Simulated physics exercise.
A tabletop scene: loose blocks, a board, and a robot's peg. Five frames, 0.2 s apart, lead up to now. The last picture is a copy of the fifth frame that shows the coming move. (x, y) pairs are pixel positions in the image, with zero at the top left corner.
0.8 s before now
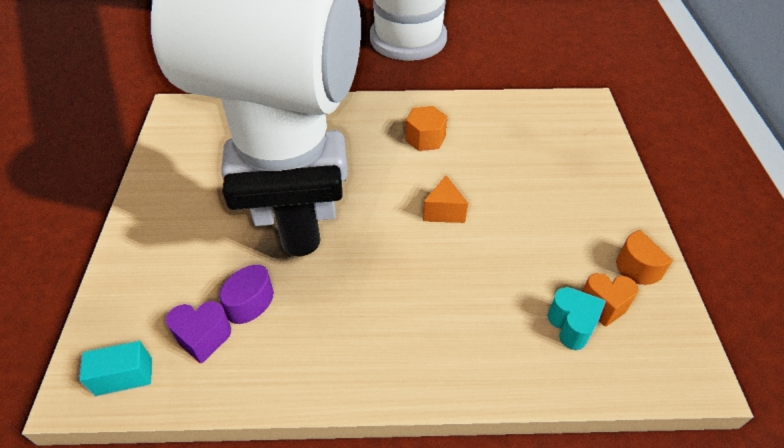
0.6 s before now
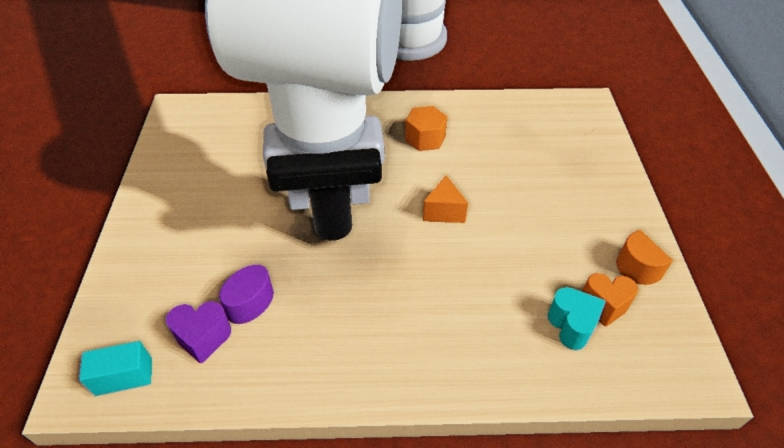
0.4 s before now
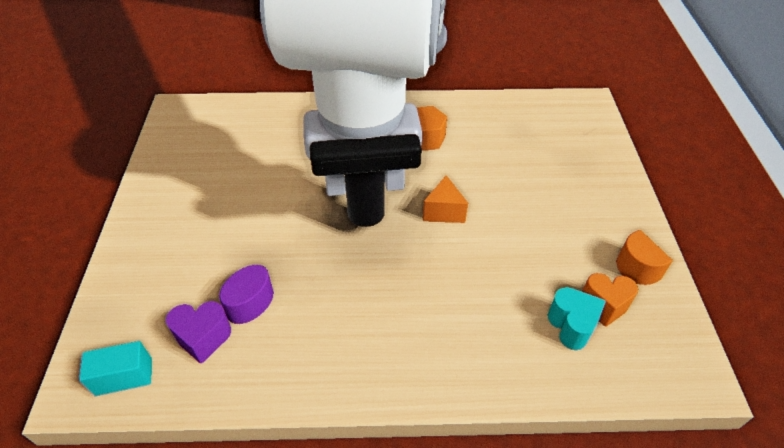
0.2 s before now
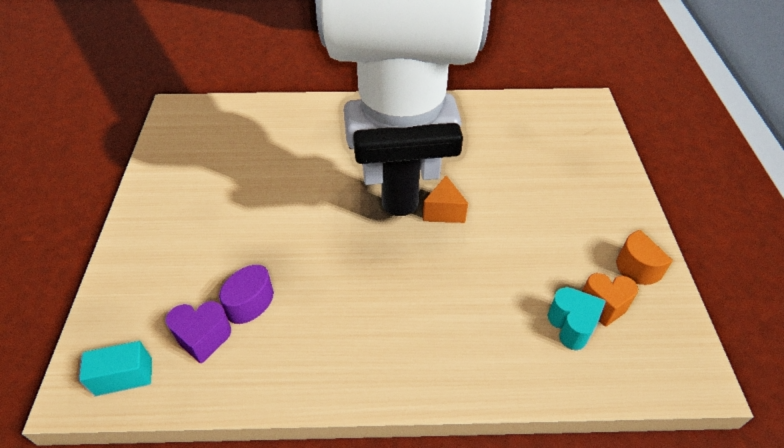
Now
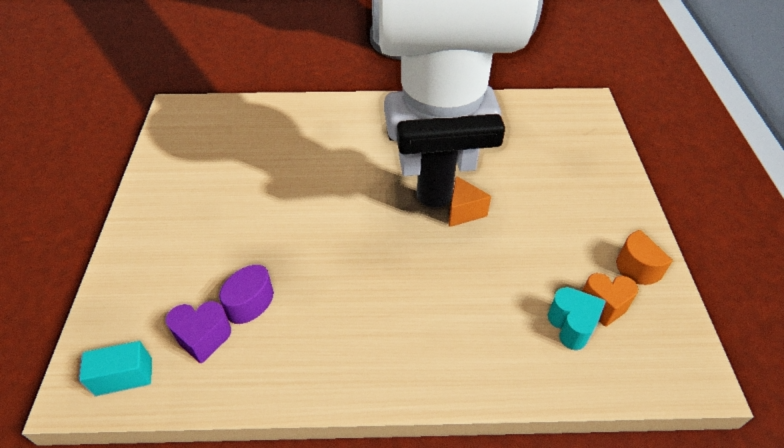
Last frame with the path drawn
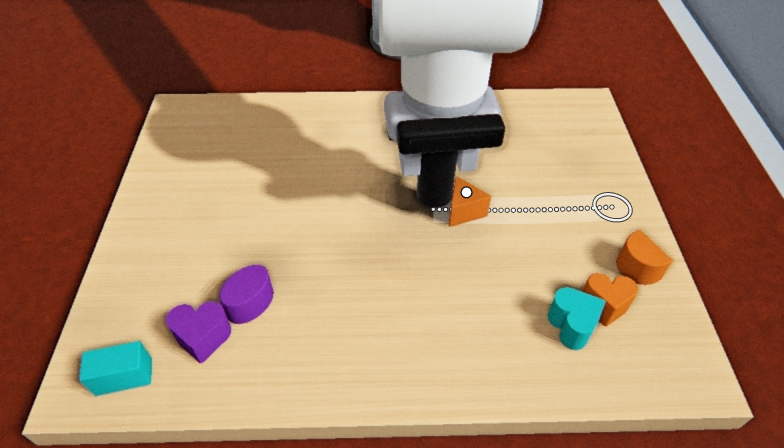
A robot arm with a black peg swept rightward over a wooden board scattered with purple, teal and orange blocks, then nudged the orange triangular block slightly to the right, turning it a little.
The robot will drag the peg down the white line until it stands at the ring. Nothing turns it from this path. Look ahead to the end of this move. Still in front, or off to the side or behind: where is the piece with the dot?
I'd say the piece with the dot is still out in front of the peg at the end.
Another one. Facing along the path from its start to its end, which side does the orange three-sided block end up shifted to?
It is displaced to the right.
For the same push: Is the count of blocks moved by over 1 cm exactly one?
Yes, I think so.
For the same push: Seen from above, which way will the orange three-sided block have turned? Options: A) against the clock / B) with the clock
The answer is B.
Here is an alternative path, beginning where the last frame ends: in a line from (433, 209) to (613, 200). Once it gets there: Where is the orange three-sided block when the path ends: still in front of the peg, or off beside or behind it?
It is gone from the front.
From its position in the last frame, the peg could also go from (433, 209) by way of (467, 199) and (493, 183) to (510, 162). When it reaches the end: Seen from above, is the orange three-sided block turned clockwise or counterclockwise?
Spins clockwise.
Path on the board, from (433, 209) via (523, 210), ending at (612, 207); the dot is on the orange three-sided block.
What follows on the original path. One third of the way, peg at (497, 196); orange three-sided block at (530, 195).
Two thirds of the way, peg at (558, 195); orange three-sided block at (593, 196), turned 15° clockwise.
At the end, peg at (619, 193); orange three-sided block at (653, 199), turned 30° clockwise; orange half-round block in place.
